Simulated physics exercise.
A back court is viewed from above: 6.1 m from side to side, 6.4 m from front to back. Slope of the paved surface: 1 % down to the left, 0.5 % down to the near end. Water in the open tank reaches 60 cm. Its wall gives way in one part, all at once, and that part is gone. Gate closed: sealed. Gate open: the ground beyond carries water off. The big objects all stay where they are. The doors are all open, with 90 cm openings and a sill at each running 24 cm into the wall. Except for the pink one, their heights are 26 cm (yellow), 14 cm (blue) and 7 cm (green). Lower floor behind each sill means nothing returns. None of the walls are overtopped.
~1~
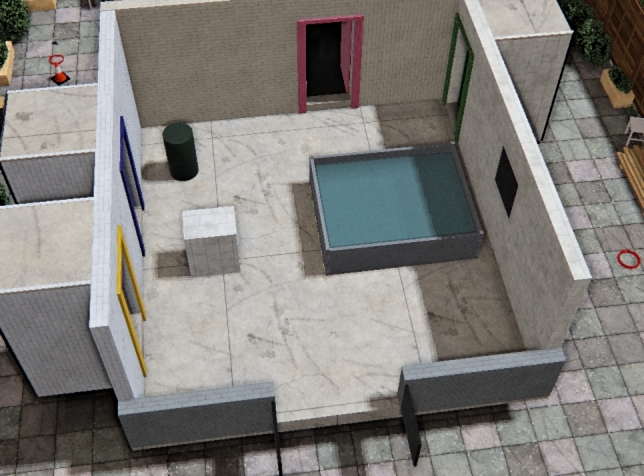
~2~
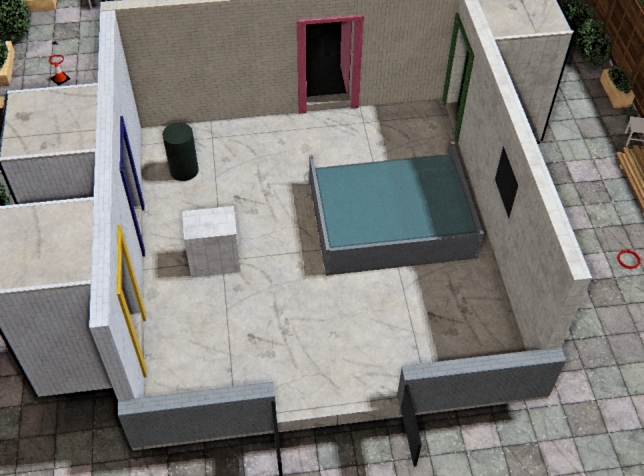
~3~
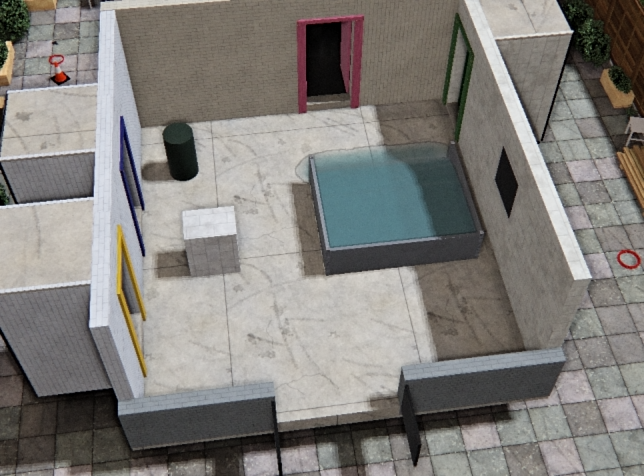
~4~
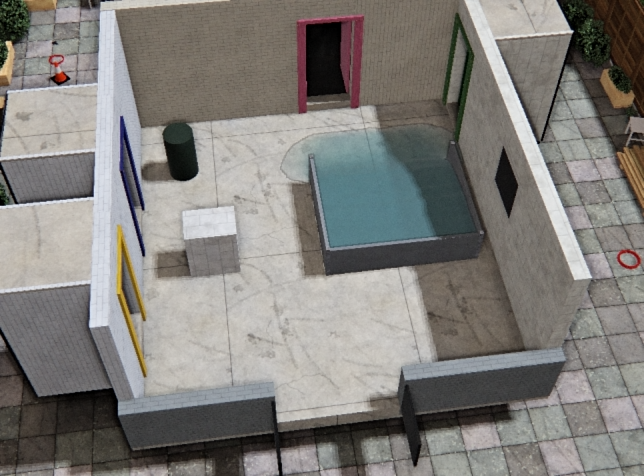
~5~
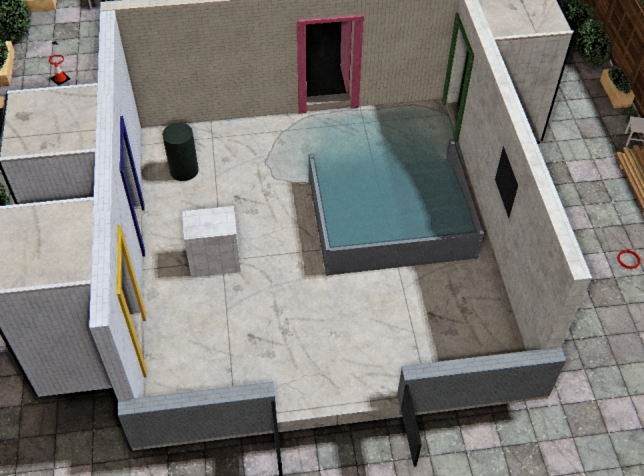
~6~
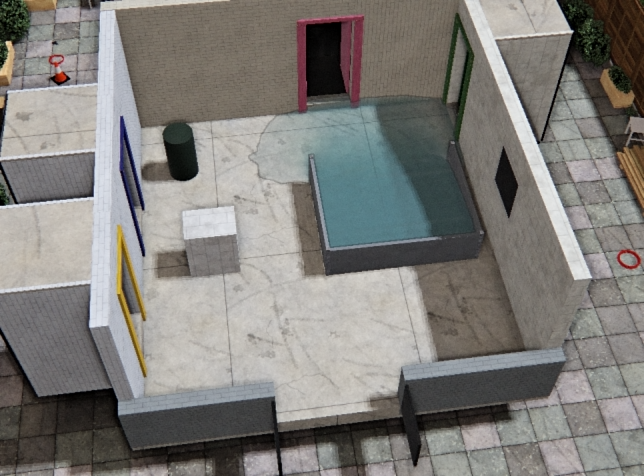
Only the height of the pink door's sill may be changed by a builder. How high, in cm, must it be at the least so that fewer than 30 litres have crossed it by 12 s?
At least roughly 33 cm high.
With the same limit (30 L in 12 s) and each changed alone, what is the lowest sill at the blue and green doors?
About 9.0 cm at blue and about 29 cm at green.
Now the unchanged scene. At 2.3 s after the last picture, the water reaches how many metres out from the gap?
About 4.8 metres out.
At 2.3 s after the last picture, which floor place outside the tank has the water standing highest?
Check close to (142, 144).
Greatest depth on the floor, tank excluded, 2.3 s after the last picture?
I'd put it near 36 cm.
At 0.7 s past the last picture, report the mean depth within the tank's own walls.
It averages roughly 32 centimetres.
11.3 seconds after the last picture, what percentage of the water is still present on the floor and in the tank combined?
Some 76 per cent remains.
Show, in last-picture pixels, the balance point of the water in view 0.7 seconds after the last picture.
The water is centred around (377, 180) in the last picture's pixels.
Then, 0.7 s after the last picture water covers 25 % of the floor, deepest (42 cm) near (367, 109); 40 cm at the pink door, 60 litres in over its 18 cm sill.
Then, 2.3 s after the last picture water covers 35 % of the floor, deepest (36 cm) near (142, 144); 27 cm at the pink door, 215 litres in over its 18 cm sill.
Then, 11.3 s after the last picture water covers 100 % of the floor, deepest (12 cm) near (146, 425); 7 cm at the pink door, 231 litres in over its 18 cm sill.
At the pink door as built, the water peaked near 40 cm, 0.9 s after the last picture.
Run again over the same 12 s with other heights there, 73 litres in over 28 cm, 7 litres over 38 cm. The limit of 30 litres is kept from about 33 cm up.
